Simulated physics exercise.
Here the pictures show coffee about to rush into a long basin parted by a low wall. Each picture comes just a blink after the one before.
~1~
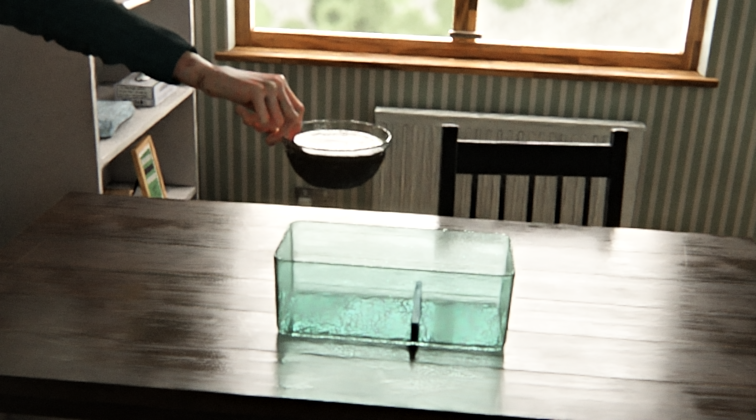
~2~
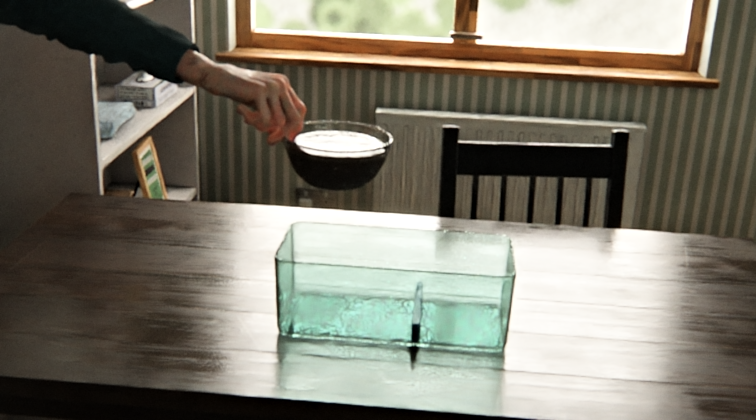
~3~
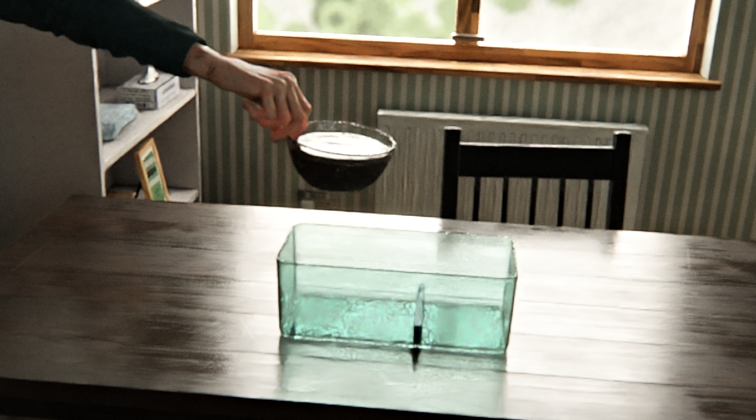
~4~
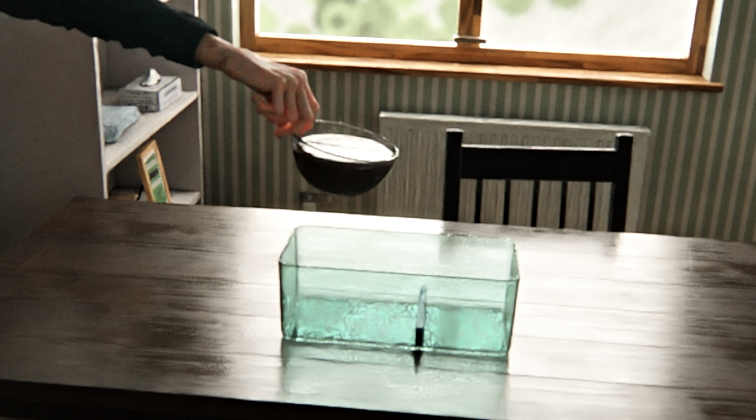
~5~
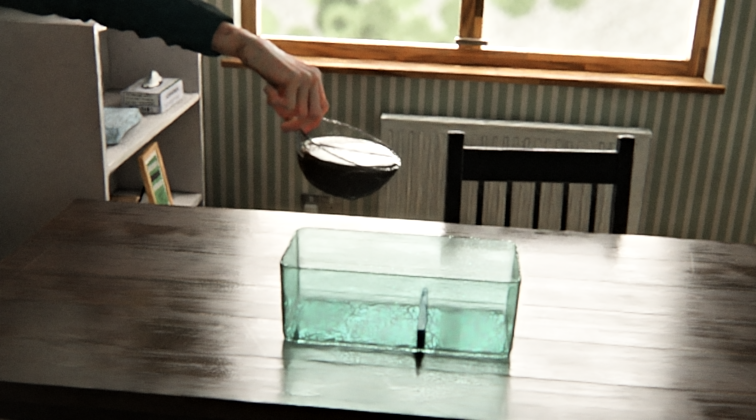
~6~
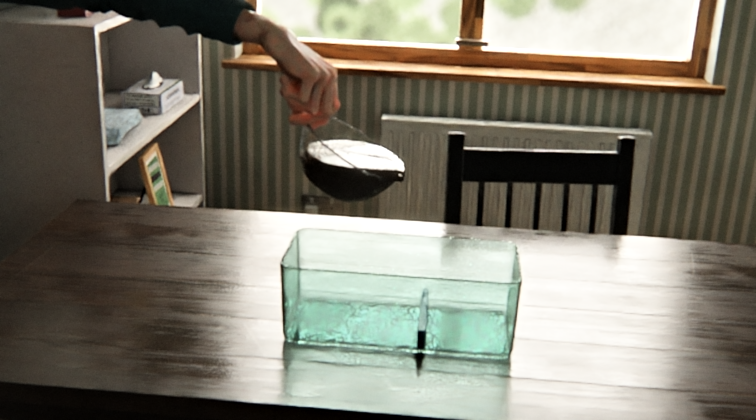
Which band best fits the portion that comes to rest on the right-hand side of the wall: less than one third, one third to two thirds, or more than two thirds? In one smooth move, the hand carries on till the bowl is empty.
It is one third to two thirds.
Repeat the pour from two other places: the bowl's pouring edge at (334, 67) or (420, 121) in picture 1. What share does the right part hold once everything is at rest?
15 %, 70 %.
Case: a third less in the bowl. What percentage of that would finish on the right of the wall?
That share would be some 40 parts in a hundred.
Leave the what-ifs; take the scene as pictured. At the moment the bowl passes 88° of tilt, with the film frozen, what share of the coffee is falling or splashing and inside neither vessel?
Airborne fraction: Approx. 35 %.
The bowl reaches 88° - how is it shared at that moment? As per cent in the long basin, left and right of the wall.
Split is about 10 % to the left and 35 % to the right.
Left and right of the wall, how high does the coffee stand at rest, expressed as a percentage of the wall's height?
The left side ends up close to 30, the right side close to 60.
A moment on, the bowl is tipped on its side and 15 per cent is still to pour, 10 is left of the wall and 37 right of it.
Next, the bowl is tipped right over and 0 per cent is still to pour, 43 is left of the wall and 53 right of it.
Then the bowl is tipped right over and 0 per cent is still to pour, 48 is left of the wall and 50 right of it.
Later the bowl is tipped right over and 0 per cent is still to pour, 49 is left of the wall and 50 right of it.
Finally, 48 per cent lies left of the wall, 50 right of it and 1 outside.
